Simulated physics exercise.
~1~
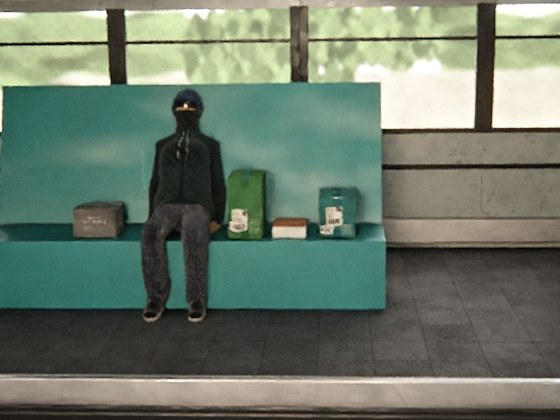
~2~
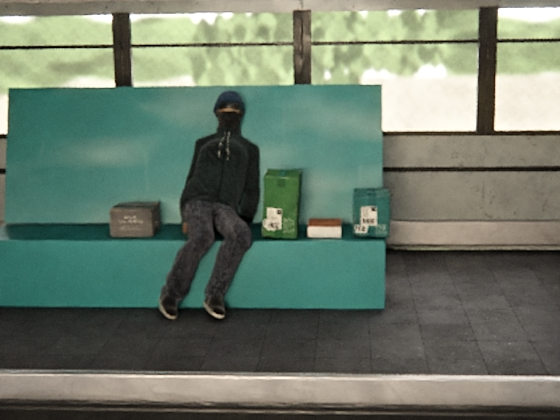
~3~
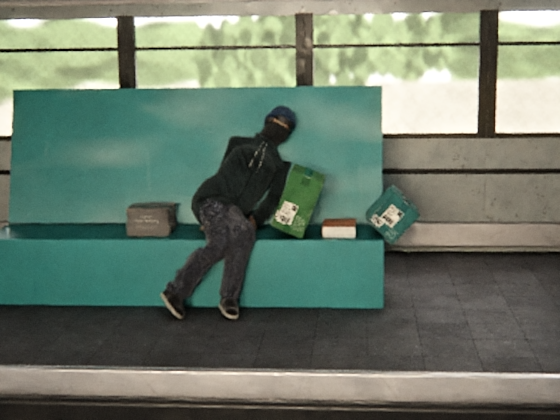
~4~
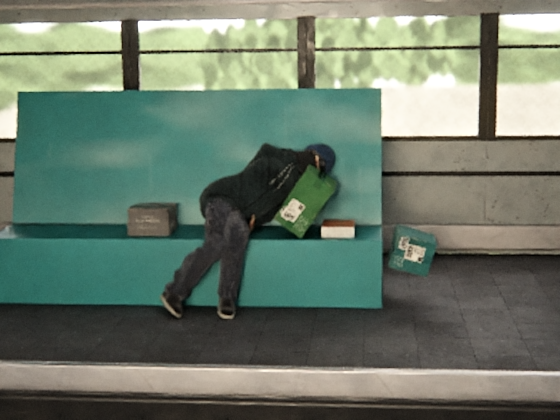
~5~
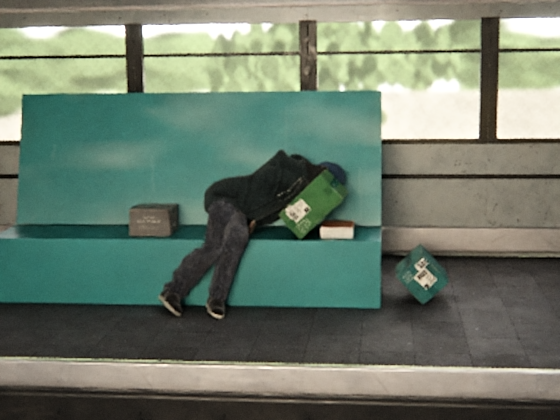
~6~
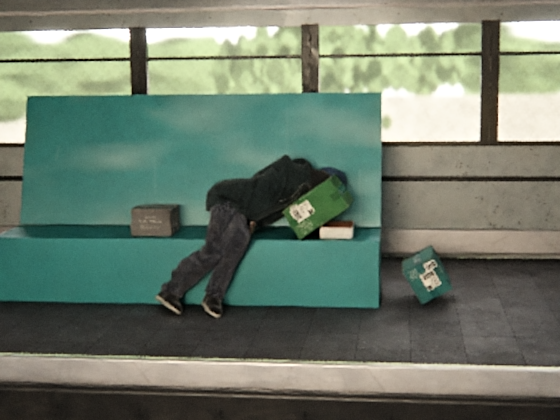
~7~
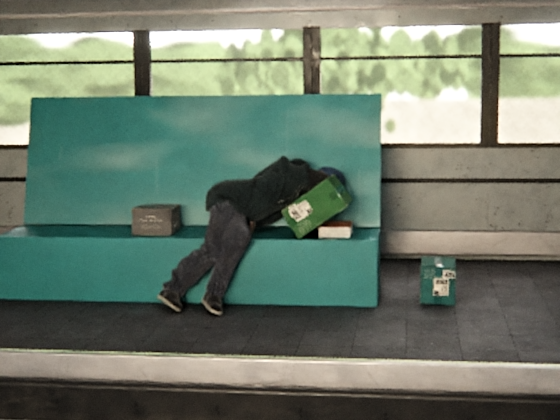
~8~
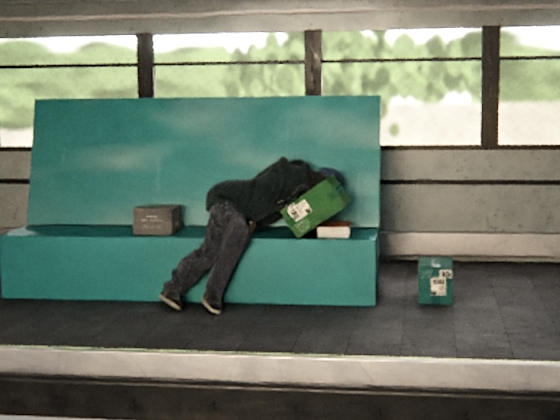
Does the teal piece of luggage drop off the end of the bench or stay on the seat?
It drops off the right end of the bench, turning over as it goes, and ends up on the floor.
